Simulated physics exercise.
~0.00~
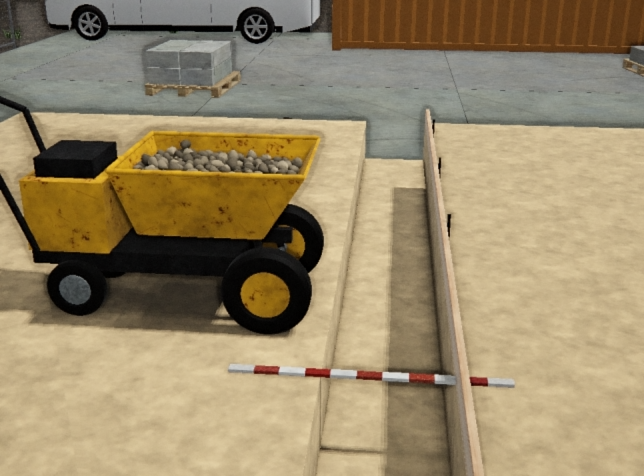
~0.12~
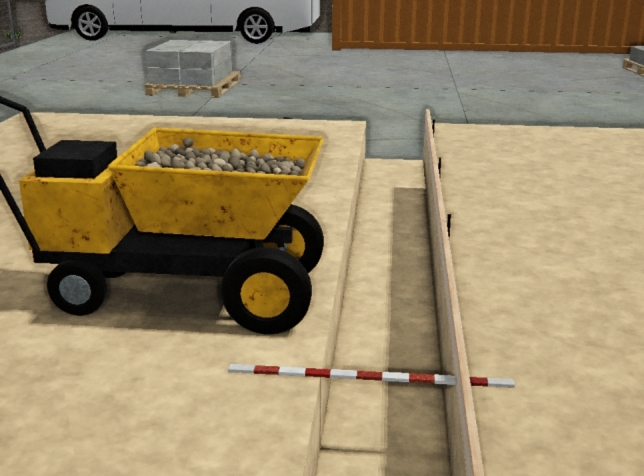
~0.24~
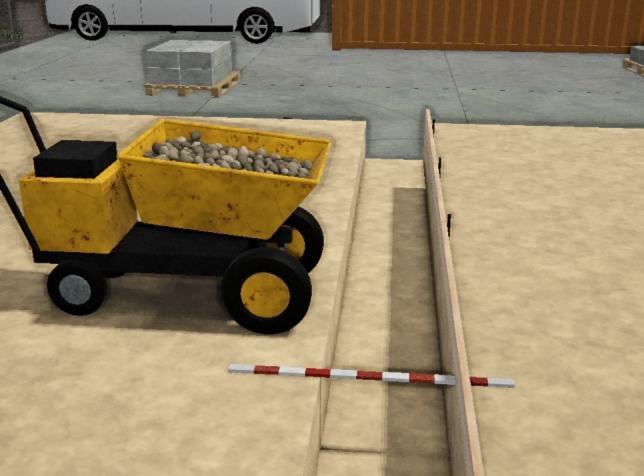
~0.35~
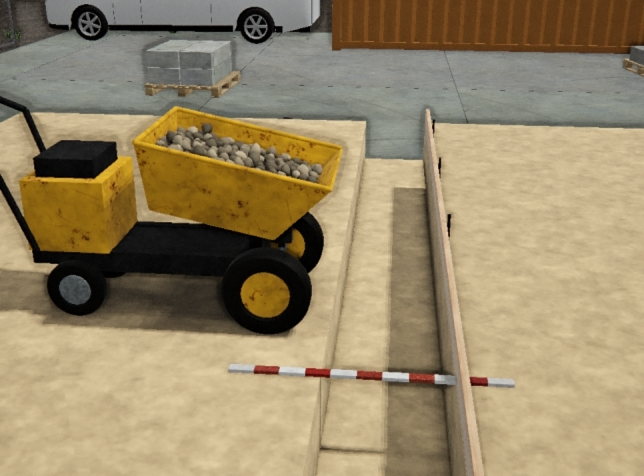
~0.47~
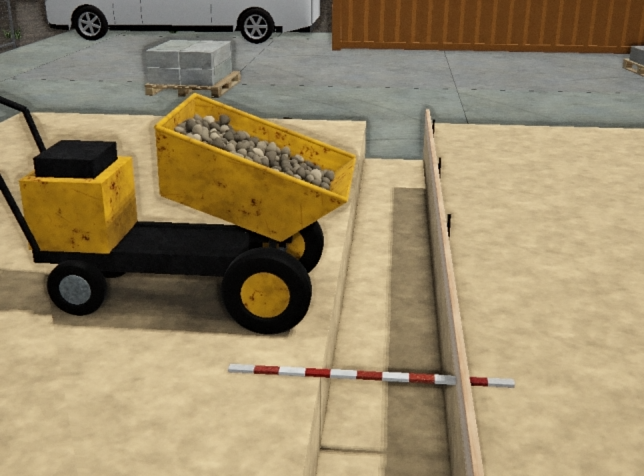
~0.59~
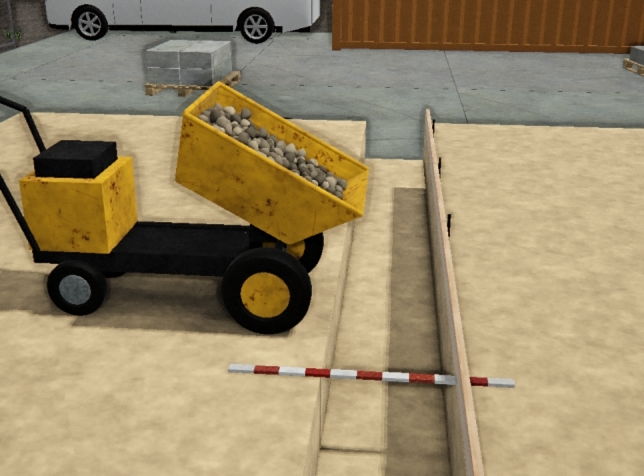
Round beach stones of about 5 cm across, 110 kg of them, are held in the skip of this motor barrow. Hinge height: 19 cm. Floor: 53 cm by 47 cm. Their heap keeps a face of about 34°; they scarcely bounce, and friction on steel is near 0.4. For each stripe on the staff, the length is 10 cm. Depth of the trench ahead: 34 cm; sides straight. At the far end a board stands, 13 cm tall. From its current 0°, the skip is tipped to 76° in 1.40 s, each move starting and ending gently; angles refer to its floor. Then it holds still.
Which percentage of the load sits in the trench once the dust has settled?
Near 92 per cent.
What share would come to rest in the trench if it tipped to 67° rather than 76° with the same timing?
It would be close to 90 percent.
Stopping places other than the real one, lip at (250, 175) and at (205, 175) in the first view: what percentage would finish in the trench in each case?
Result: Close to 100 then close to 100 per cent.
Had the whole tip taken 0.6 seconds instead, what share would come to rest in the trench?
I'd put it at some 70 in a hundred.
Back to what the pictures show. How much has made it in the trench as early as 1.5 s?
Around 50 per cent of it, at that instant.
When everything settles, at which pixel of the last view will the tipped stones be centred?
Around (410, 363).
After 1.0 s the floor is at 64°; 99 % in the skip, 1 % in the trench; the foremost stones are at (411, 264).
After 1.5 s the floor is at 76°; 41 % in the skip, 52 % in the trench, 6 % past the trench; the foremost stones are at (514, 305).
After 1.9 s the floor is at 76°; 14 % in the skip, 78 % in the trench, 8 % past the trench; the foremost stones are at (586, 319).
After 3.8 s the floor is at 76°; 0 % in the skip, 92 % in the trench, 8 % past the trench; the foremost stones are at (626, 325).
